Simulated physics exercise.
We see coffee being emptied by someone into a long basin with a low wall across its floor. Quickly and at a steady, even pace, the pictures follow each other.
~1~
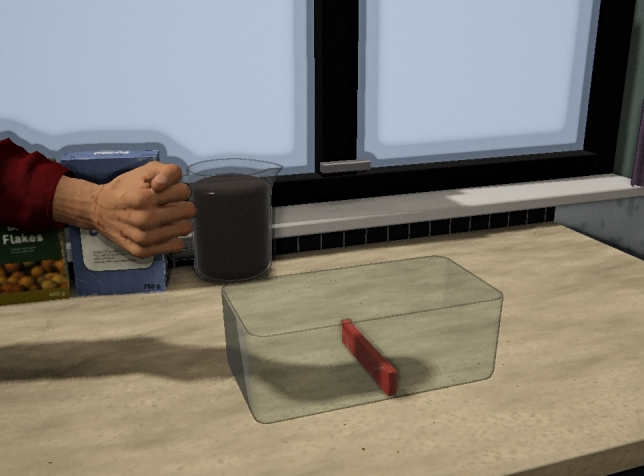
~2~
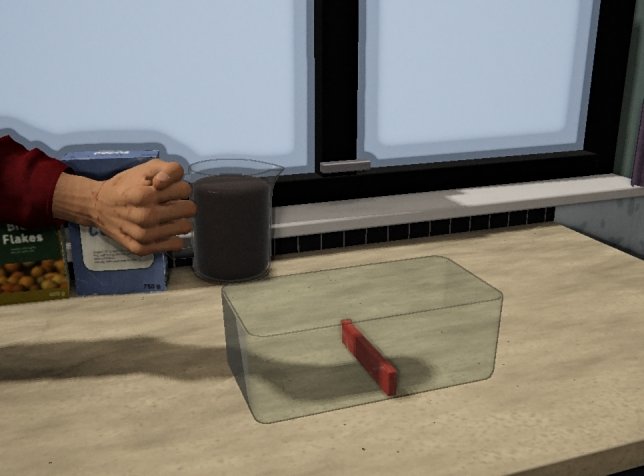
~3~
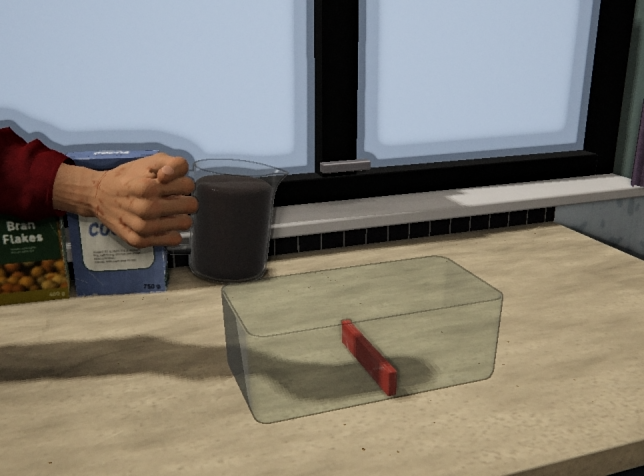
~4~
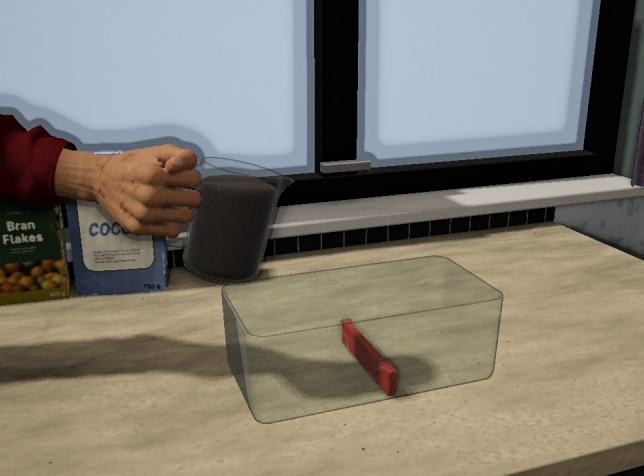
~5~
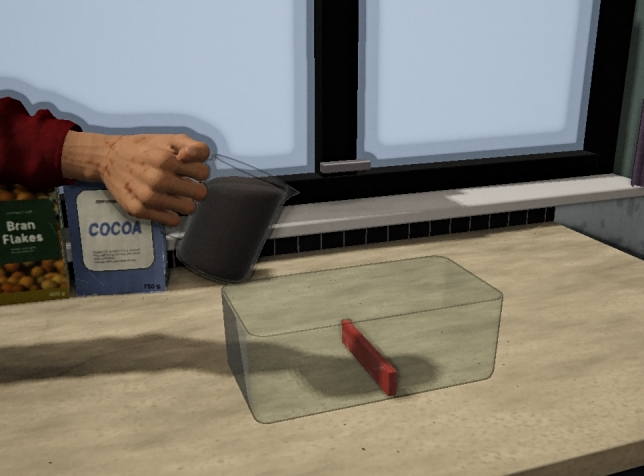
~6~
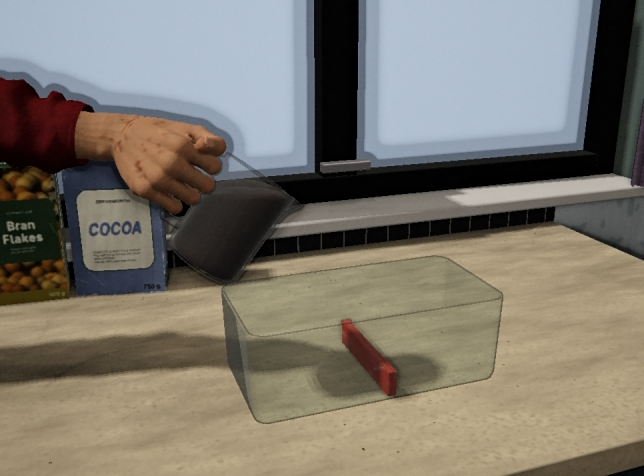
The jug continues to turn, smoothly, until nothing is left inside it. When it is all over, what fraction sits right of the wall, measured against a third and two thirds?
The share right of the wall is left smaller than one third.
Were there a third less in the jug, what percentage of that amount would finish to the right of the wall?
10 %.
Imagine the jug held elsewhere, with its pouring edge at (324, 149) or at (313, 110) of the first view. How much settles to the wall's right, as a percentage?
Close to 55 in a hundred, then close to 55 in a hundred.
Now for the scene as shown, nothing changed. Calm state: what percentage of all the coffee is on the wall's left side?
Near 90 in a hundred.
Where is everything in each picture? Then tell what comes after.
It leans 0°; its right rim is at (283, 165); the coffee meets the walls at (191, 186) and (266, 180); the long basin's rim runs from (234, 311) to (473, 276); the wall's top is at (367, 346), in the first picture.
It leans 2°; its right rim is at (284, 166); the coffee meets the walls at (192, 185) and (268, 180), in the second picture.
It leans 7°; its right rim is at (288, 171); the coffee meets the walls at (195, 182) and (271, 182), in the third picture.
It leans 15°; its right rim is at (293, 179); the coffee meets the walls at (200, 183) and (276, 185), in the fourth picture.
It leans 25°; its right rim is at (299, 191); the coffee meets the walls at (197, 200) and (283, 187), in the fifth picture.
It leans 38°; its right rim is at (302, 205); the coffee meets the walls at (190, 210) and (292, 194), in the sixth picture.
A moment on, the jug is tipped right over and 55 per cent is still to pour, 24 is left of the wall and 0 right of it.
Next, the jug is tipped right over and 15 per cent is still to pour, 70 is left of the wall and 2 right of it.
Then the jug is tipped right over and 2 per cent is still to pour, 85 is left of the wall and 7 right of it.
Later the jug is tipped right over and 0 per cent is still to pour, 88 is left of the wall and 9 right of it.
Finally, 88 per cent lies left of the wall, 9 right of it and 3 outside.
